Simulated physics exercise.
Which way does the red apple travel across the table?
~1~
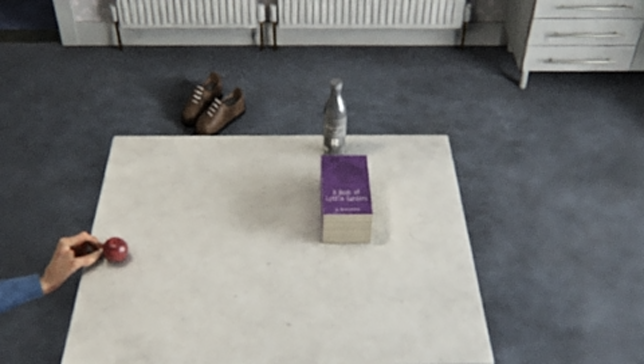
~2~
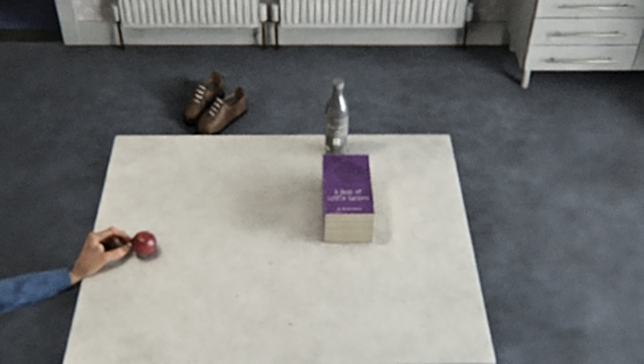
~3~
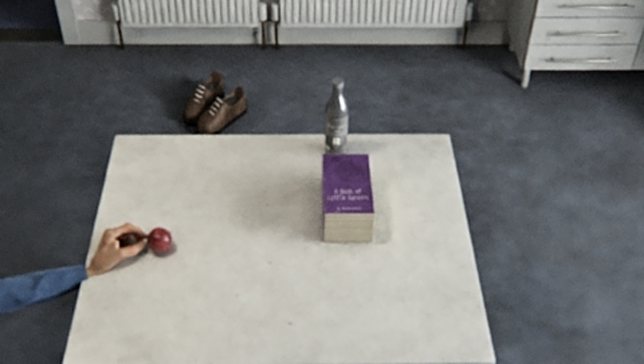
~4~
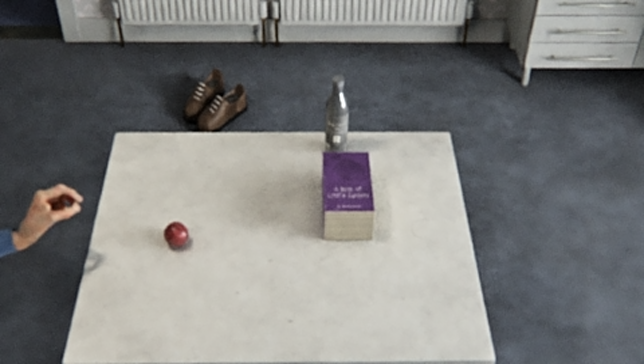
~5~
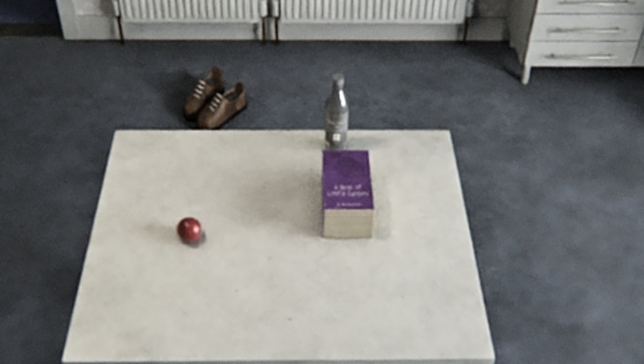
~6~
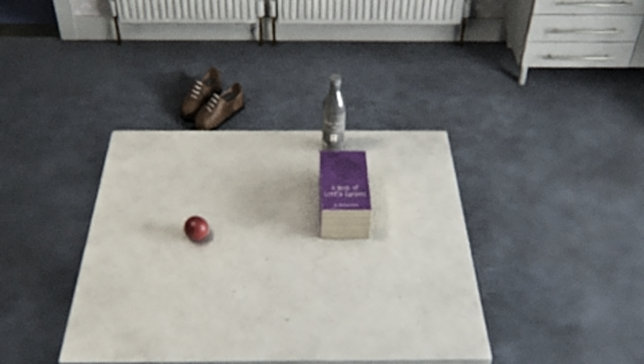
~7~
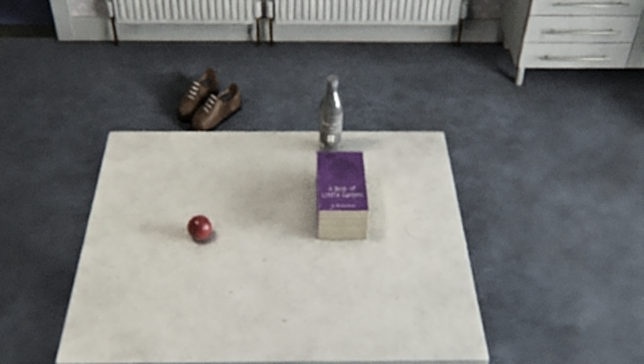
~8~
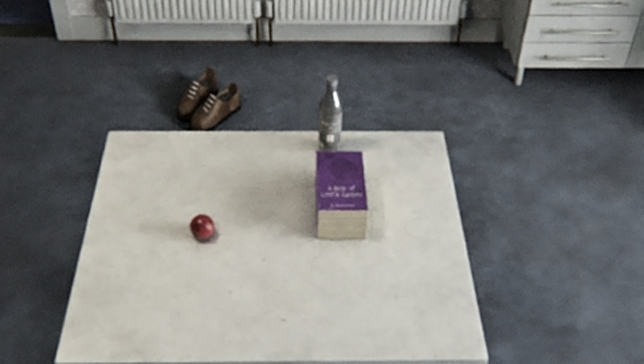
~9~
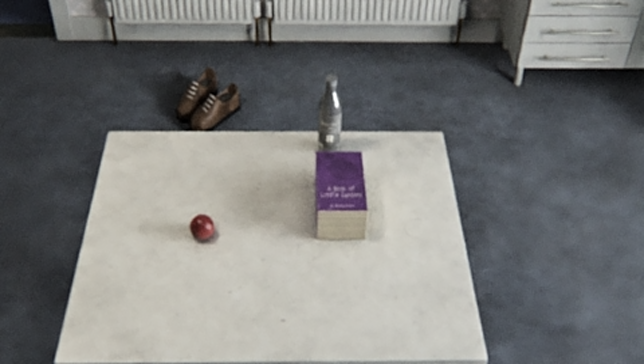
The red apple moves to the right, first pushed by the hand and then rolling on by itself until it stops.
